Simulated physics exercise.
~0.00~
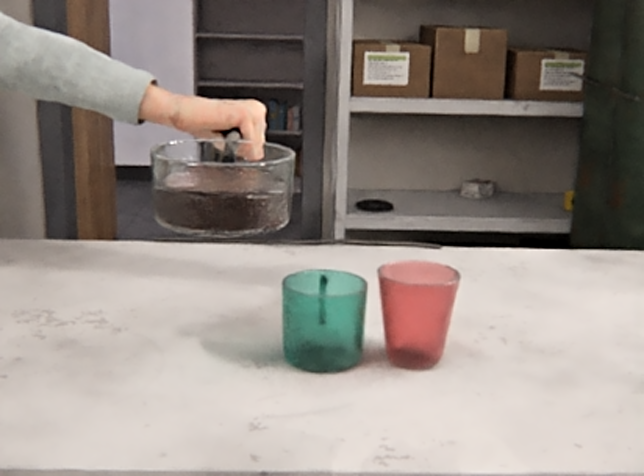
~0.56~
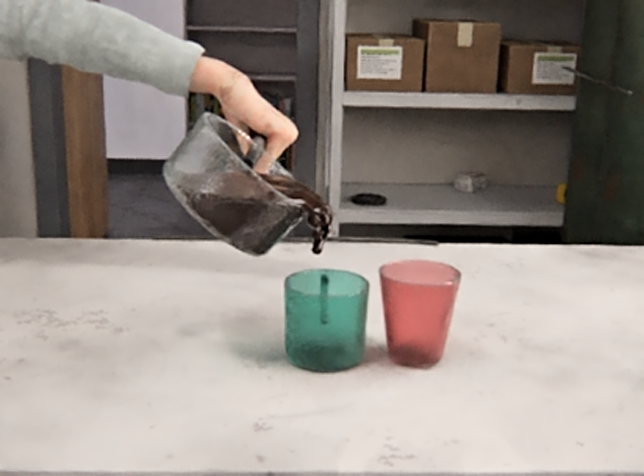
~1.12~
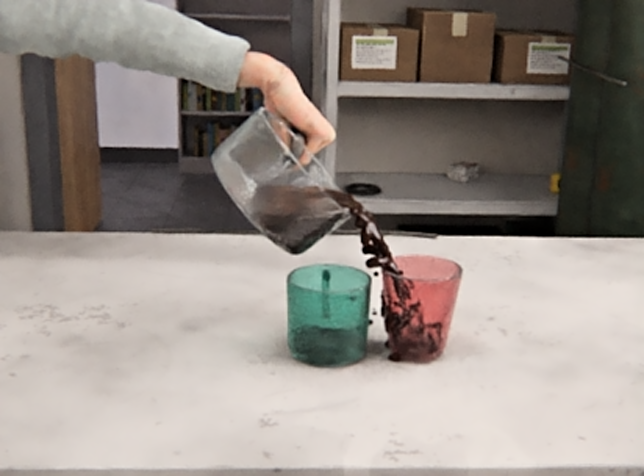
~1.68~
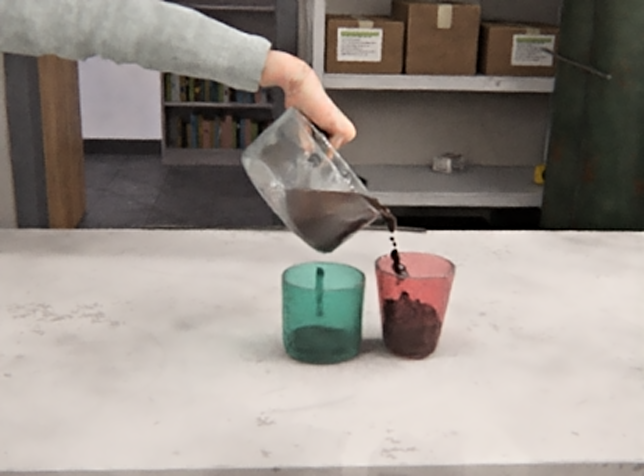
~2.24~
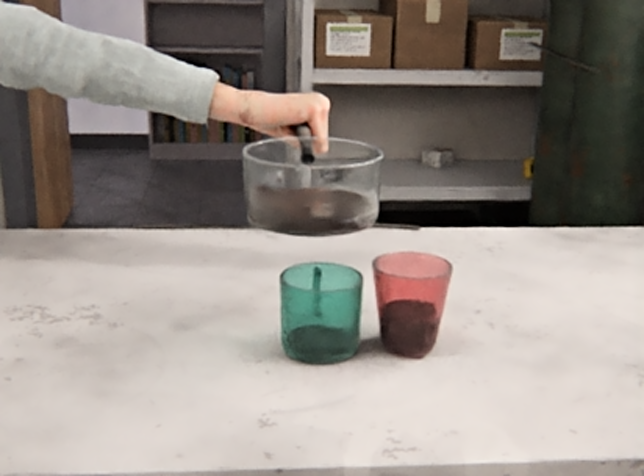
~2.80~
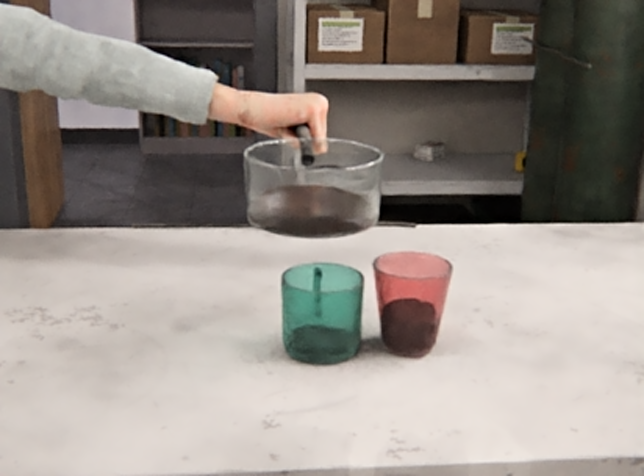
To begin with, a hand in a pale grey sleeve holds a clear glass saucepan of dark coffee above and left of a green mug and a red tumbler, side by side on a pale table. The hand tips the pan to the right, and coffee starts to spill over its lip. Still tilted, the pan moves right, and the stream falls toward the red tumbler, thinning to a trickle. The hand then turns the pan level again. Finally it hovers above the two vessels with some coffee left, while the red tumbler holds more than the green mug.
